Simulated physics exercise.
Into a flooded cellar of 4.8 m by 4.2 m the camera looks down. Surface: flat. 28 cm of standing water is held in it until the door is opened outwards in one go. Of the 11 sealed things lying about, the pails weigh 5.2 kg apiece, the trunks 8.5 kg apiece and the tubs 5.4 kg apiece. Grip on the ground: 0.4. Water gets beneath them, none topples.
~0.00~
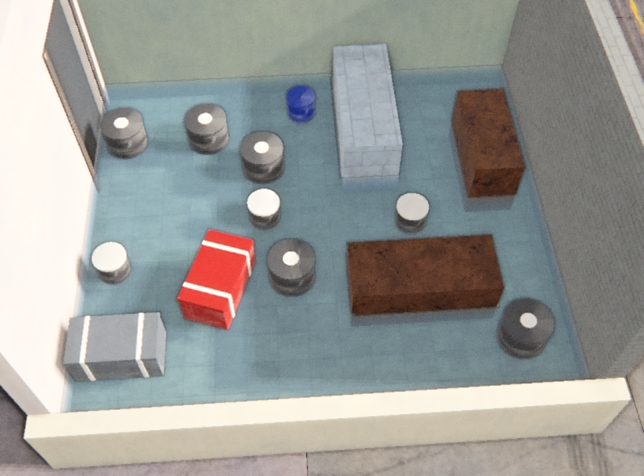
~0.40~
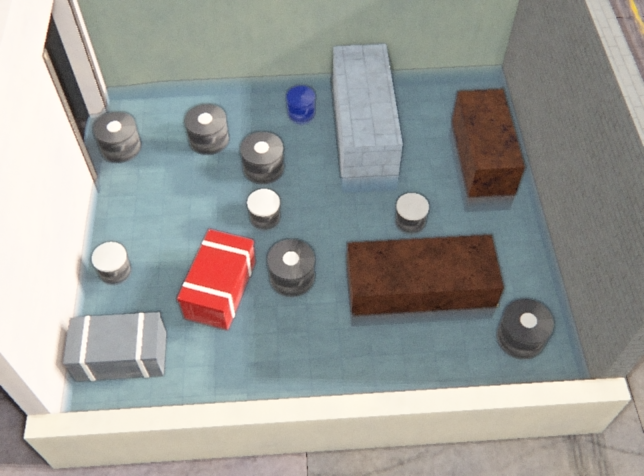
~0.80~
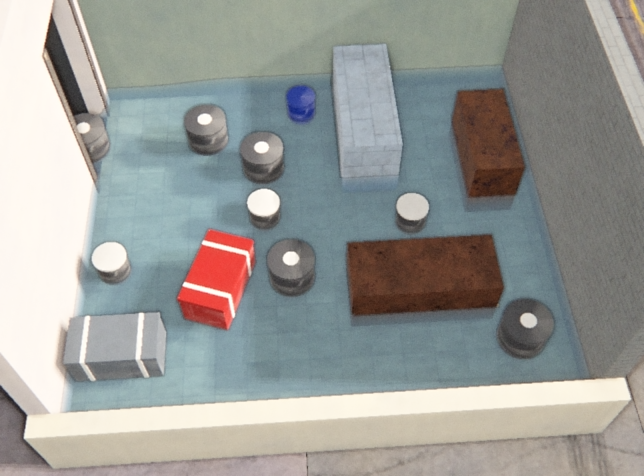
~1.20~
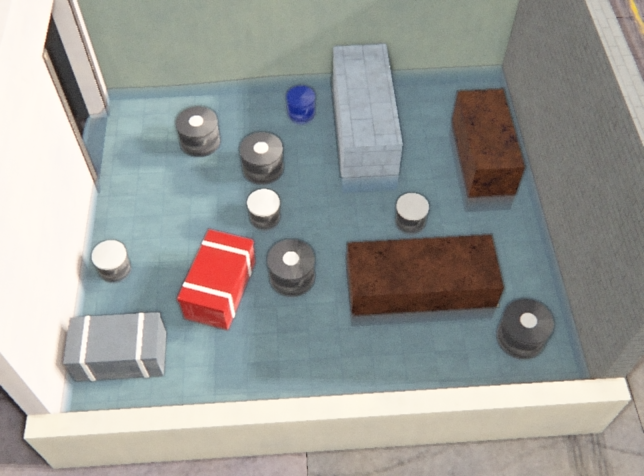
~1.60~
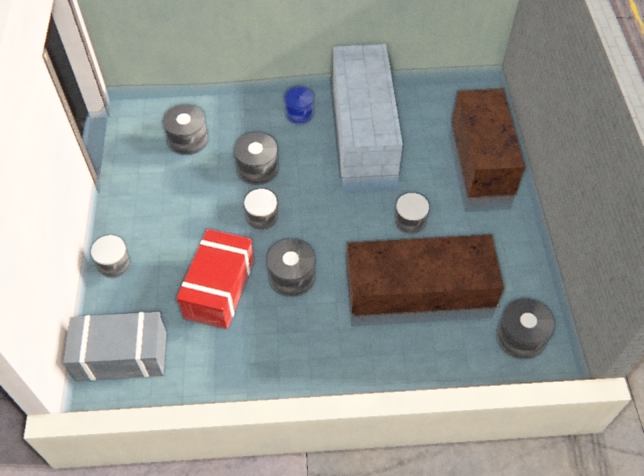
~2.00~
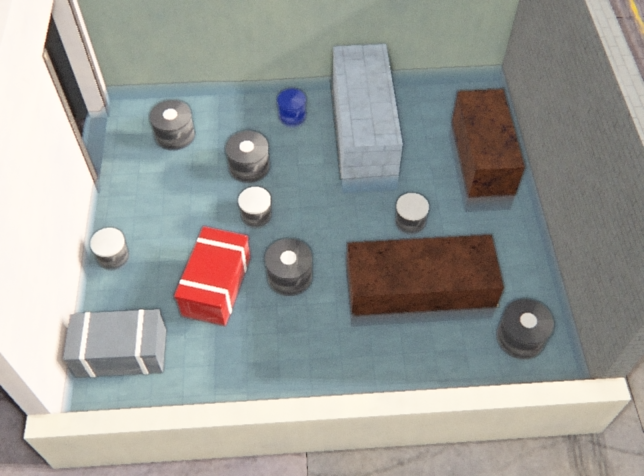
Two long brown blocks and a pale blue-grey one stand toward the right of a walled room with a flooded floor, seen from high above by a still camera. A red trunk with white bands, a grey trunk at lower left, a blue pail near the back and several grey and white-topped tubs surround them. A door at left opens, the nearest tub slides out through it, and other tubs, the pail and the red trunk drift slightly leftward.
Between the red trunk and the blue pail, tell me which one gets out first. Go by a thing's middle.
First out is the red one.
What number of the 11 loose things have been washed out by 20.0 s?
By then 10.
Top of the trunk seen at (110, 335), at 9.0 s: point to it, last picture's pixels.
Its top ends up at around (132, 273).
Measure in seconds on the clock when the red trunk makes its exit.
It gets out at about 11.0 s.
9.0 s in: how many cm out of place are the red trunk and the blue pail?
By then roughly 150 cm and 80 cm, respectively.
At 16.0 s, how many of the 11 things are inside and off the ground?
I count 4.
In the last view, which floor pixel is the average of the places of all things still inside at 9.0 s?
That lands at roughly (244, 226).
After 4.0 s the red trunk is near (192, 238), 0.5 m from its start, afloat; the blue pail is near (273, 89), 0.3 m from its start, afloat; 2 of 11 are out; 9 afloat.
After 9.0 s the red trunk is near (132, 165), 1.7 m from its start, afloat; the blue pail is near (239, 82), 0.8 m from its start, afloat; 5 of 11 are out; 6 afloat.
After 16.0 s the red trunk has gone out (at 10.8 s); the blue pail is near (132, 88), 2.0 m from its start, afloat; 7 of 11 are out; 4 afloat.
After 20.0 s the red trunk has gone out (at 10.8 s); the blue pail has gone out (at 18.1 s); 10 of 11 are out; 1 afloat.
